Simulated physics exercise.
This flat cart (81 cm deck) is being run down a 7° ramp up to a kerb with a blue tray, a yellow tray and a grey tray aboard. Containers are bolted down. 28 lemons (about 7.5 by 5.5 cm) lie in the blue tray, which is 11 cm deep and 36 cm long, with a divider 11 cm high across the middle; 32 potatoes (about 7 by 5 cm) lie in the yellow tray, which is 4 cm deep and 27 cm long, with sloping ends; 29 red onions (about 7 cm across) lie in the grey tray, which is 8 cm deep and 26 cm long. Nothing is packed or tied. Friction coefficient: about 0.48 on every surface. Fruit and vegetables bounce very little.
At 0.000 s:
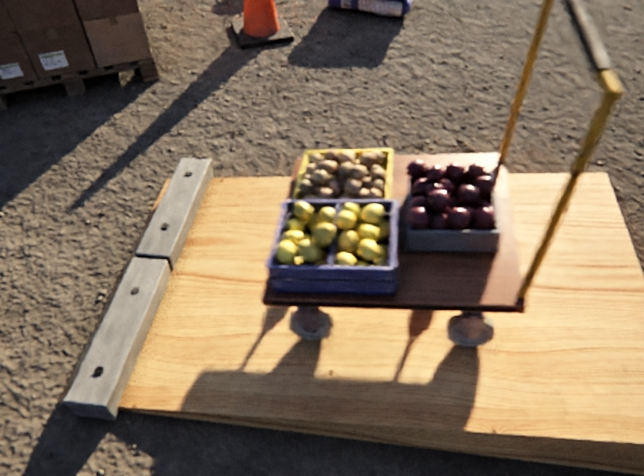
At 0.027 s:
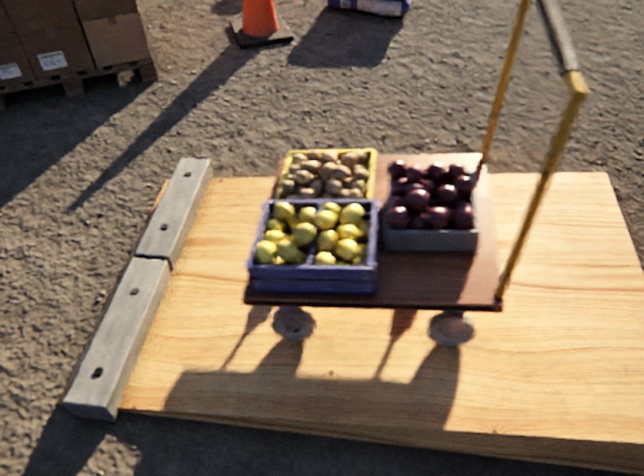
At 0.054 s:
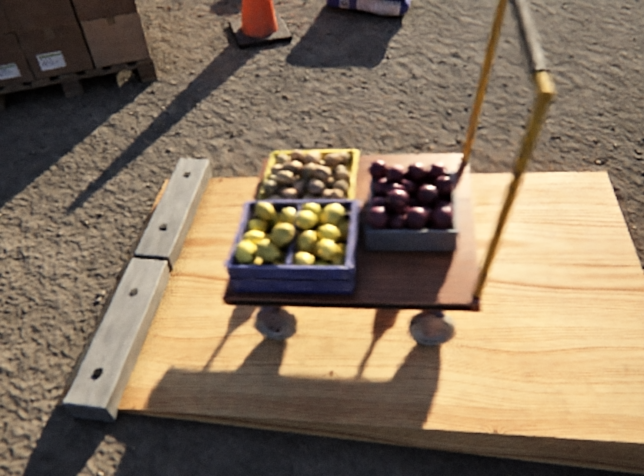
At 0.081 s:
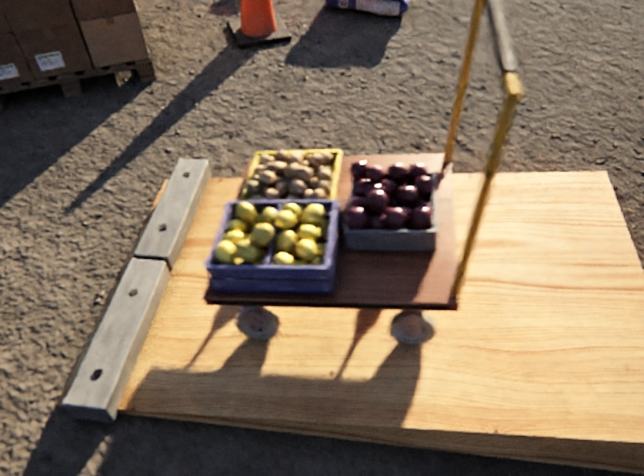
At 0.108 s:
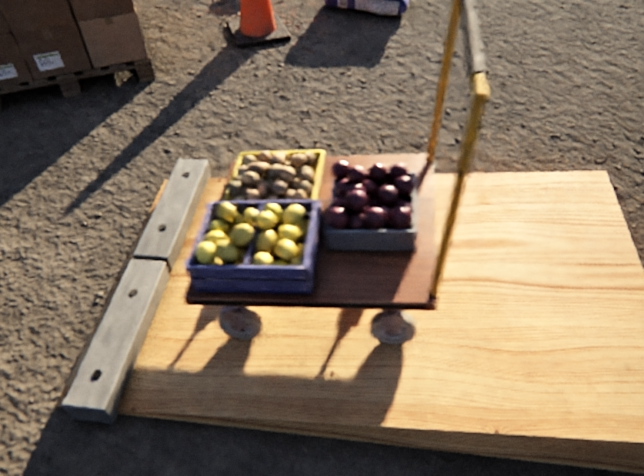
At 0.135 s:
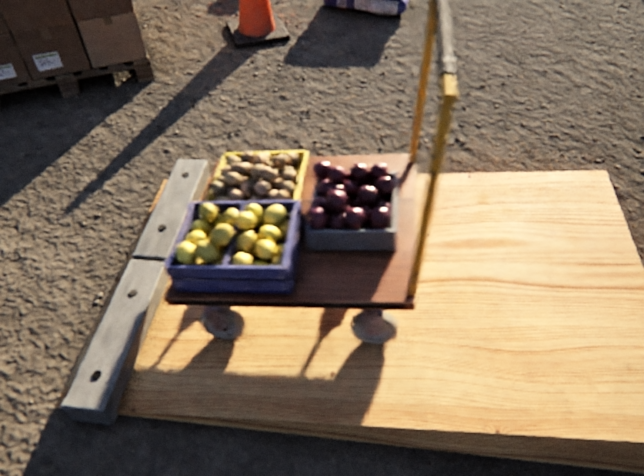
Flat cart carrying blue, yellow and grey trays of produce rolling steadily left across a wooden board toward a grey kerb.
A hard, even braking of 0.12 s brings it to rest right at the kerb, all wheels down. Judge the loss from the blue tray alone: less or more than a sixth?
Under a sixth of the lemons leave the blue tray.
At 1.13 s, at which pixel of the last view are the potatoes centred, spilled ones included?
Around (177, 183).
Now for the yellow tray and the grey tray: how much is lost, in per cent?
About: Yellow tray 20, grey tray 35 per cent.
After 0.17 s, the brake bites.
After 0.27 s, the blue tray has all 28, the yellow tray has all 32 and the grey tray is down by 1 of 29.
After 0.39 s, the blue tray has all 28, the yellow tray is down by 3 of 32 and the grey tray is down by 6 of 29.
After 0.62 s, the blue tray is down by 1 of 28, the yellow tray is down by 5 of 32 and the grey tray is down by 9 of 29.
Final count (at 1.13 s), the blue tray is down by 1 of 28, the yellow tray is down by 6 of 32 and the grey tray is down by 10 of 29. Asked share, 1 of 28, 4 per cent.
